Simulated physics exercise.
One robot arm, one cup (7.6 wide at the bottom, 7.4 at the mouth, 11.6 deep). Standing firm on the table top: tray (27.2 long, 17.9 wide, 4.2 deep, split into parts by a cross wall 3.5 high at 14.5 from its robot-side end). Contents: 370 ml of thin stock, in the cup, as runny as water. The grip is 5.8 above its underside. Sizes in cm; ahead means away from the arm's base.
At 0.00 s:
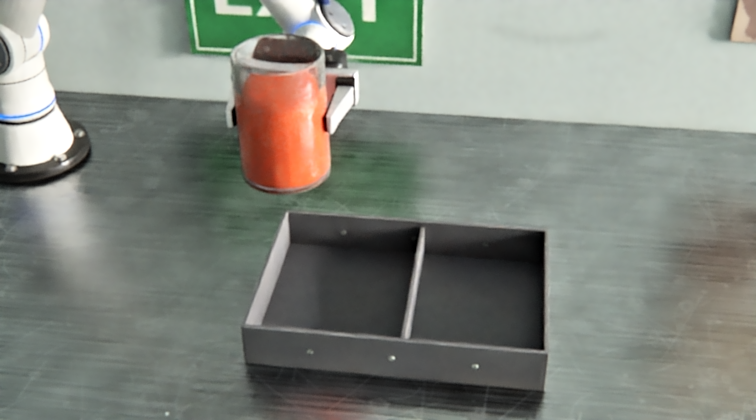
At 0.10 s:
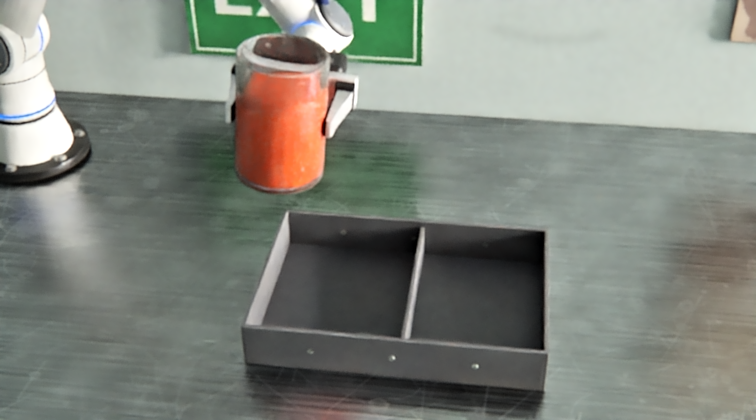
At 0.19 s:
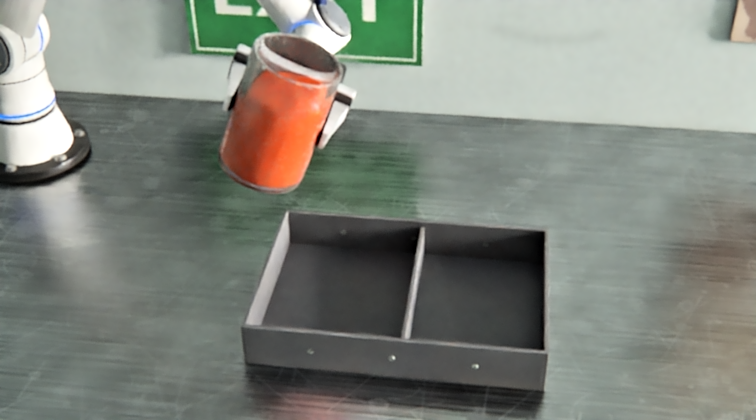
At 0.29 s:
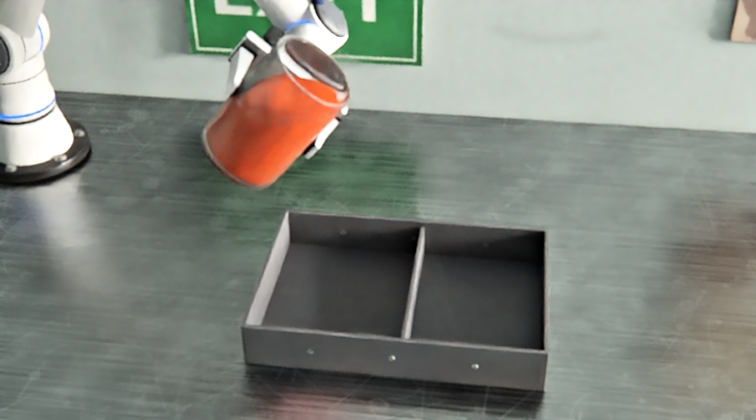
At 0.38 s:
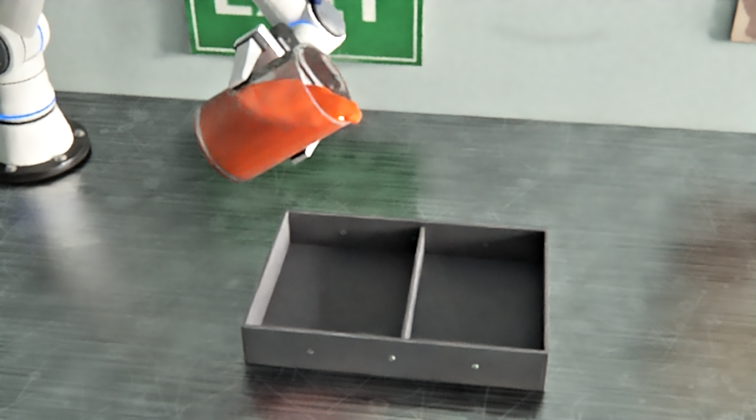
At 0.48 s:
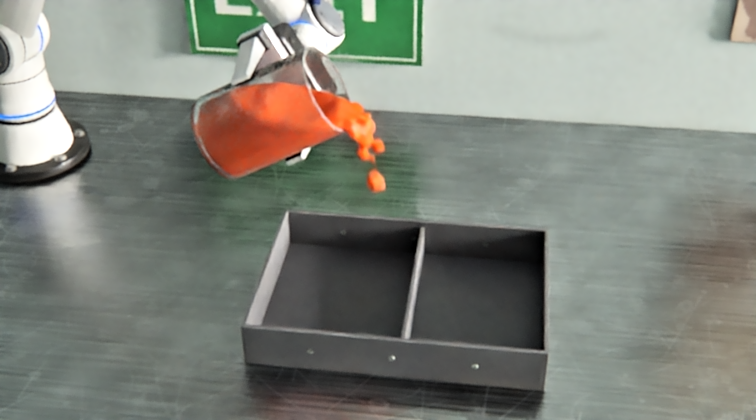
A clear cup of bright orange-red contents, gripped by a white robot arm, hangs above a dark, streaked tabletop, seen from slightly above by a still camera. Below it sits a dark open tray split in two by a cross wall, with a green sign behind and another white robot part at left. The arm tilts the cup steadily rightward until orange-red blobs pour over its rim.
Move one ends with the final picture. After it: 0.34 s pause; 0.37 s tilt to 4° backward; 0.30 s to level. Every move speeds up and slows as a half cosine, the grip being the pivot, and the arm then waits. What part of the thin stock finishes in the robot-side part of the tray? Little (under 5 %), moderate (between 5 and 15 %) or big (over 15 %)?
A moderate share, between 5 and 15 %, ends in the robot-side part of the tray.
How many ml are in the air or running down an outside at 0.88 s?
About 15 ml.
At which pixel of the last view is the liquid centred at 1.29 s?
Around (294, 162).
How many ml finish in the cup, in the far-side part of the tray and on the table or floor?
About 310, 25, 5 ml.
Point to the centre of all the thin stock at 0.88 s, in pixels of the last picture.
Around (289, 152).
After 0.88 s, tilted 56° forward, liquid up to 23 above the table; 310 ml in the cup, 20 ml in the far-side part, 20 ml in the robot-side part, 15 ml in the air or running down outside.
After 1.29 s, tilted 3° backward, liquid up to 23 above the table; 310 ml in the cup, 30 ml in the robot-side part, 25 ml in the far-side part, 5 ml on the table or floor.
After 1.69 s, level, liquid up to 23 above the table; 310 ml in the cup, 30 ml in the robot-side part, 25 ml in the far-side part, 5 ml on the table or floor.
After 2.49 s, level, liquid up to 23 above the table; 310 ml in the cup, 30 ml in the robot-side part, 25 ml in the far-side part, 5 ml on the table or floor.
At rest, 310 ml in the cup, 30 ml in the robot-side part, 25 ml in the far-side part, 5 ml on the table or floor. That is 9 % in the robot-side part of the tray.
